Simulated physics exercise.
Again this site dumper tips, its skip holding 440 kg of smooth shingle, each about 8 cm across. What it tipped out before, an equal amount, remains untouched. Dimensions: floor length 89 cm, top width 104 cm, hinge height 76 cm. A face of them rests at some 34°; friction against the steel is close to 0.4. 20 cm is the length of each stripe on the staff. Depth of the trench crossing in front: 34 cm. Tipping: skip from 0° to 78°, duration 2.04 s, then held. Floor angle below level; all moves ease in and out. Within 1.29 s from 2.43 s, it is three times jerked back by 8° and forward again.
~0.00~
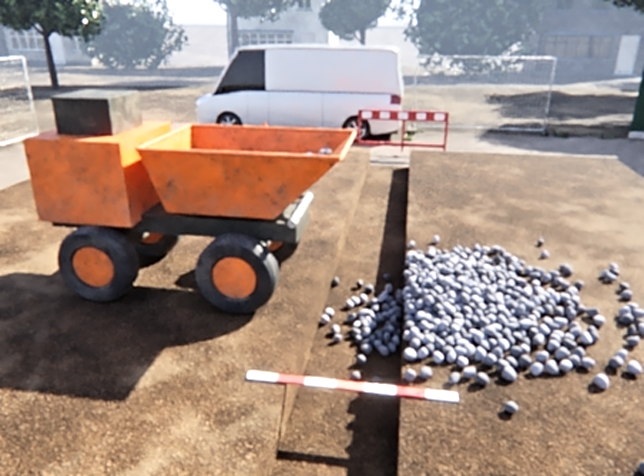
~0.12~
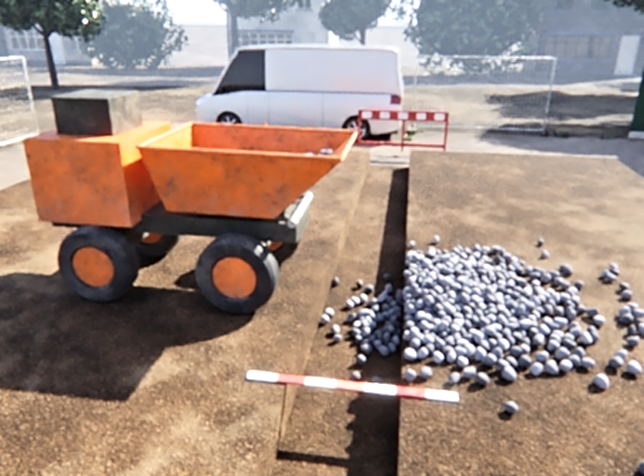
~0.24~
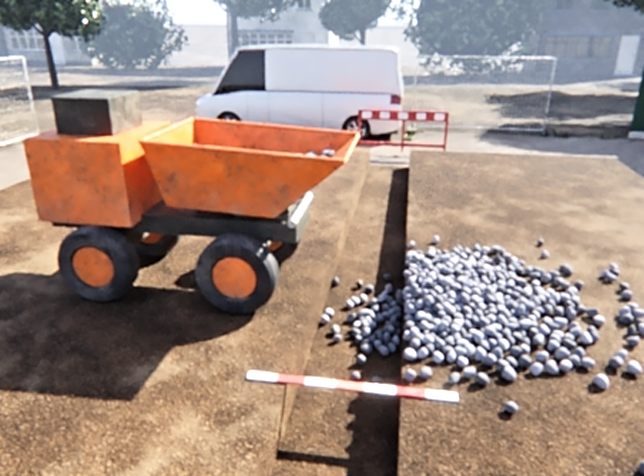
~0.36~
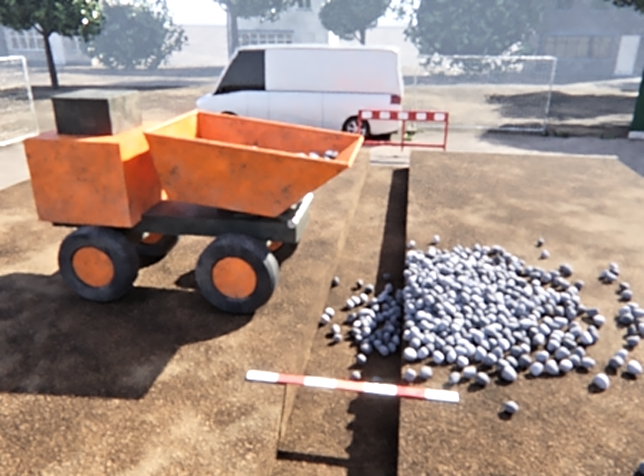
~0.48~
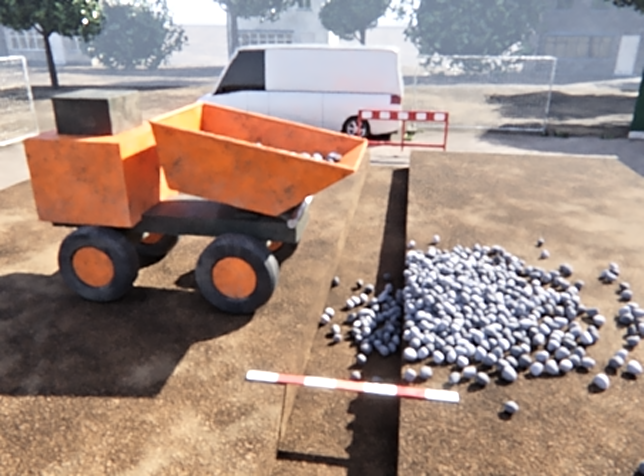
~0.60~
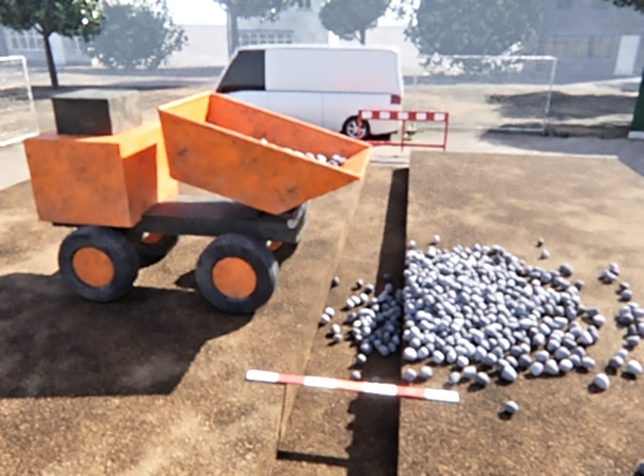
An orange site dumper with black tyres stands at the left of a sunlit, bare earth yard, seen from slightly above, with a white van, barrier, goalposts and trees behind. To its right, beyond a narrow trench with a red-and-white pole lying across it, grey stones lie heaped. The skip tilts gradually forward, its rear rising and more grey stones showing inside, while the camera stays still.
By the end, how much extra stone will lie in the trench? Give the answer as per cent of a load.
49 %.
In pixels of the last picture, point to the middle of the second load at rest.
Their middle rests near (414, 292).
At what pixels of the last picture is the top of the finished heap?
Peak pixel: Approx. (455, 273).
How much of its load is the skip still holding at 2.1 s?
It still holds about 20 per cent.
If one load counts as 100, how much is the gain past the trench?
50 %.
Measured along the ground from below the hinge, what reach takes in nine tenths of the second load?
Roughly 160 cm ahead of it.
After 1.5 s the floor is at 66°; in per cent of one load, 100 in the skip, 11 in the trench, 89 past the trench; the foremost stones are past the picture's edge.
After 2.1 s the floor is at 78°; in per cent of one load, 21 in the skip, 40 in the trench, 139 past the trench; the foremost stones are past the picture's edge.
After 4.2 s the floor is at 78°; in per cent of one load, 0 in the skip, 60 in the trench, 140 past the trench; the foremost stones are past the picture's edge.
After 6.8 s the floor is at 78°; in per cent of one load, 0 in the skip, 60 in the trench, 140 past the trench; the foremost stones are past the picture's edge. Net gain in the trench, 49.
